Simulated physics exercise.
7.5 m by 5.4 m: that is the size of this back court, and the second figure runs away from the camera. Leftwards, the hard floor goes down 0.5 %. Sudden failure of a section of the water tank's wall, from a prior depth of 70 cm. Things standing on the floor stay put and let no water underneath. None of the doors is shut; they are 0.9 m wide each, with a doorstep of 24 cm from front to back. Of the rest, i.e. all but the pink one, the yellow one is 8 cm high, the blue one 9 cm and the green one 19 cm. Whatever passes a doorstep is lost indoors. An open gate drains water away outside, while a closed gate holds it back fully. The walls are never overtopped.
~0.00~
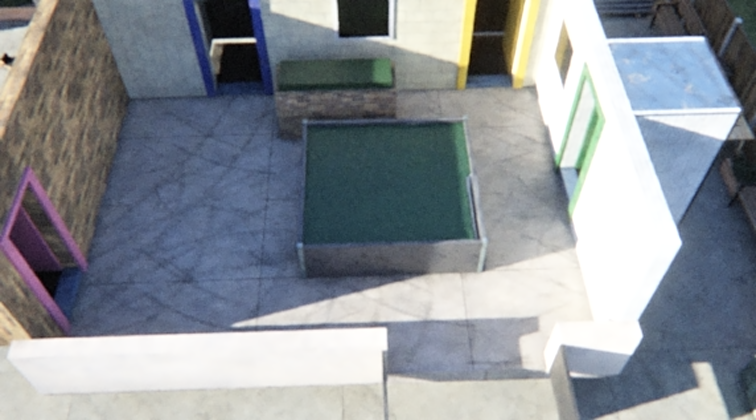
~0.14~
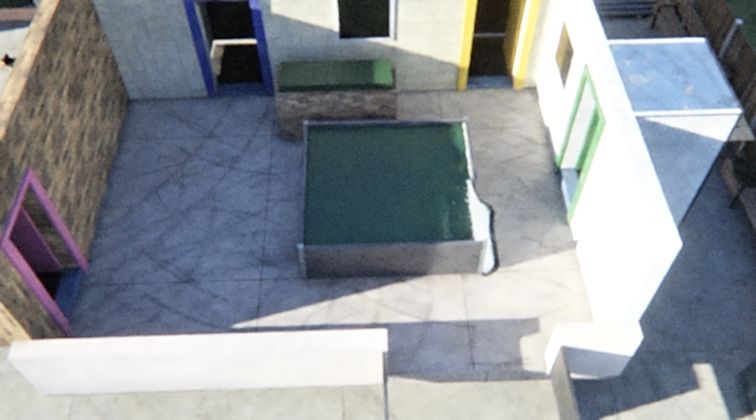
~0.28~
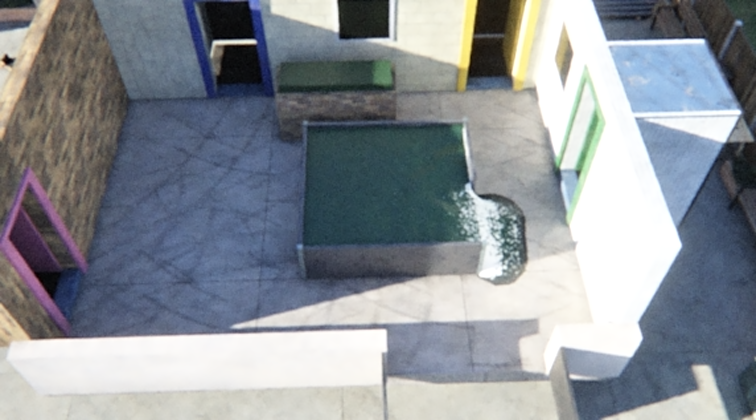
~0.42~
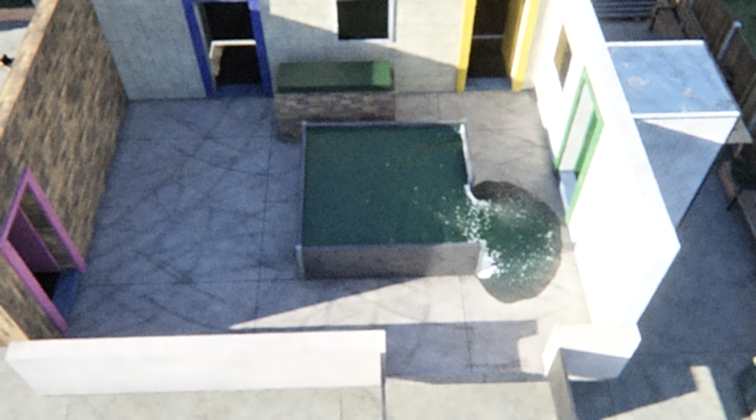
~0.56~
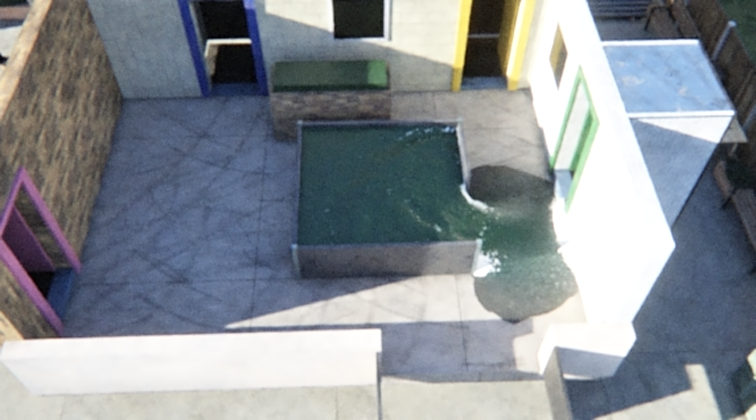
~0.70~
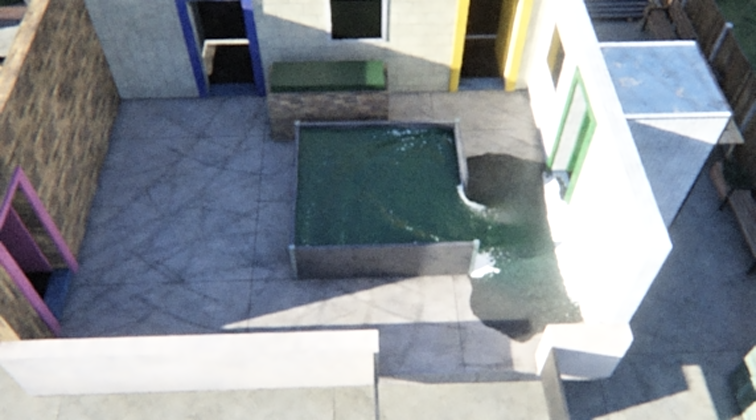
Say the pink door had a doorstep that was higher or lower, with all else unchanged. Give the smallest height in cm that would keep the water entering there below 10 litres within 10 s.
Roughly 11 cm.
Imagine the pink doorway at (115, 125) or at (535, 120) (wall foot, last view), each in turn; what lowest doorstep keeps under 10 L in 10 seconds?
About 9.0 cm, then about 11.0 cm.
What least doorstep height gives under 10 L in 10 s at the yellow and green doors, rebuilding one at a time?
About 21 cm at yellow and 36 cm at green.
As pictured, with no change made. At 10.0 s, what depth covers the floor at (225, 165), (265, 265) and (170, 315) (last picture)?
In that order: 7, 1 and 3 cm.
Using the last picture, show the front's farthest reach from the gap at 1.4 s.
Look about (525, 102) in the last picture.
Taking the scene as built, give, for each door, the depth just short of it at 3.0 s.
Depths in cm: Pink 0, yellow 22, blue 0, green 28.
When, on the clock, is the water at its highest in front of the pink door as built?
At roughly 5.0 s.
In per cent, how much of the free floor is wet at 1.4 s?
Some 15 per cent is wet.
After 1.4 s water covers 15 % of the floor, deepest (58 cm) near (586, 352); it has not reached the pink door.
After 3.0 s water covers 45 % of the floor, deepest (42 cm) near (586, 352); it has not reached the pink door.
After 10.0 s water covers 95 % of the floor, deepest (14 cm) near (565, 265); 10 cm at the pink door, 0 litres in over its 16 cm doorstep.
At the pink door as built, the water arrived by 4.5 s and peaked near 15 cm at 5.0 s.
Run again over the same 10 s with other heights there, 23 litres in over 9.5 cm, 2 litres over 13.5 cm. The limit of 10 litres is kept from about 11 cm up.
